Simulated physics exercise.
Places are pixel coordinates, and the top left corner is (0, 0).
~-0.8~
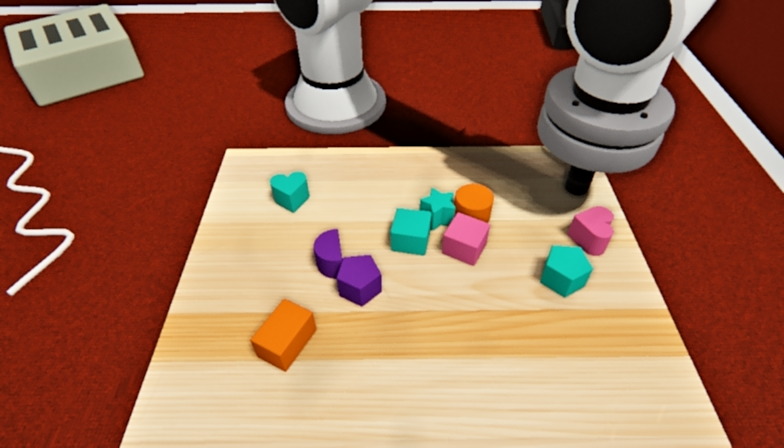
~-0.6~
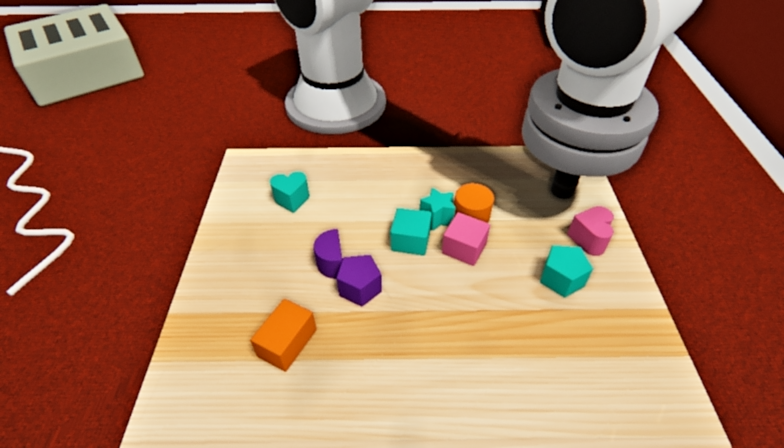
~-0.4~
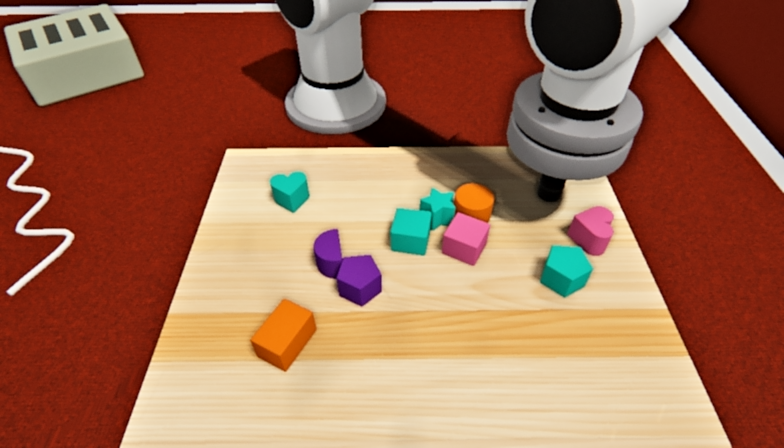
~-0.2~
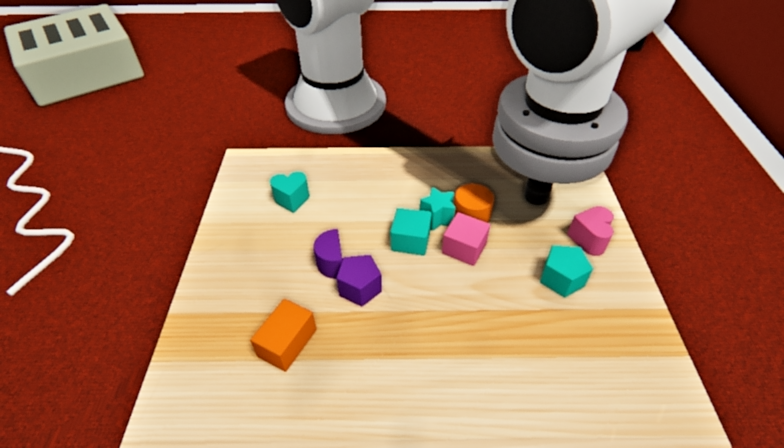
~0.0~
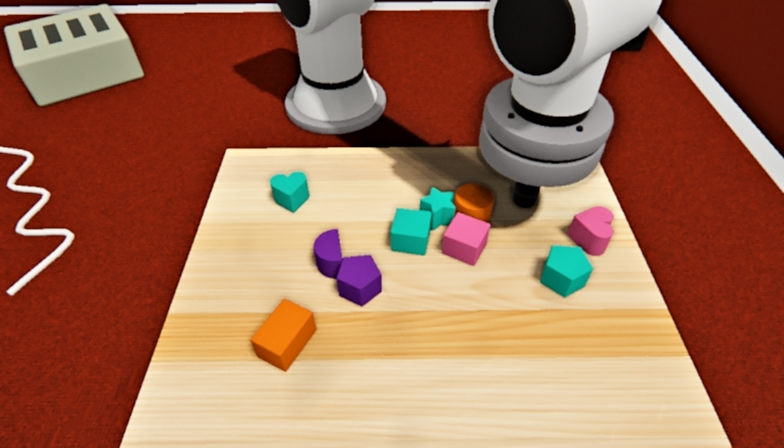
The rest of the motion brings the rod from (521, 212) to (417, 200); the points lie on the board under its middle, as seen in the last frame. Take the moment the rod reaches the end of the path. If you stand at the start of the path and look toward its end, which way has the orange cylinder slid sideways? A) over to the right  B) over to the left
Letter B.
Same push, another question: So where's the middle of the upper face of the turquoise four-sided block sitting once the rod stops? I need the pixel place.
It should be at about (375, 242).
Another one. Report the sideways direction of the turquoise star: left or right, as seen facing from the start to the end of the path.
It gets pushed left.
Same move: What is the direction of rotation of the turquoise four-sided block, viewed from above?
The turquoise four-sided block rotates counterclockwise.
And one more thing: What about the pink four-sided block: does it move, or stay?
By the last moment of the path, the pink four-sided block has stayed put.
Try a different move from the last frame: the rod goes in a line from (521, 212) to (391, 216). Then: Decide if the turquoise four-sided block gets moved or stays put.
Put simply, it goes somewhere else.
What follows on the original path. One third of the way, rod (487, 197); turquoise four-sided block (406, 223); turquoise star (429, 200), turned 15° anticlockwise; orange cylinder (460, 196).
Two thirds of the way, rod (451, 193); turquoise four-sided block (385, 234), turned 25° anticlockwise; turquoise star (397, 206), turned 30° anticlockwise; orange cylinder (426, 195).
At the end, rod (417, 189); purple pentagon (356, 276), turned 15° clockwise; turquoise four-sided block (375, 242), turned 55° anticlockwise; turquoise star (370, 211), turned 45° anticlockwise; pink four-sided block in place; orange cylinder (394, 194).
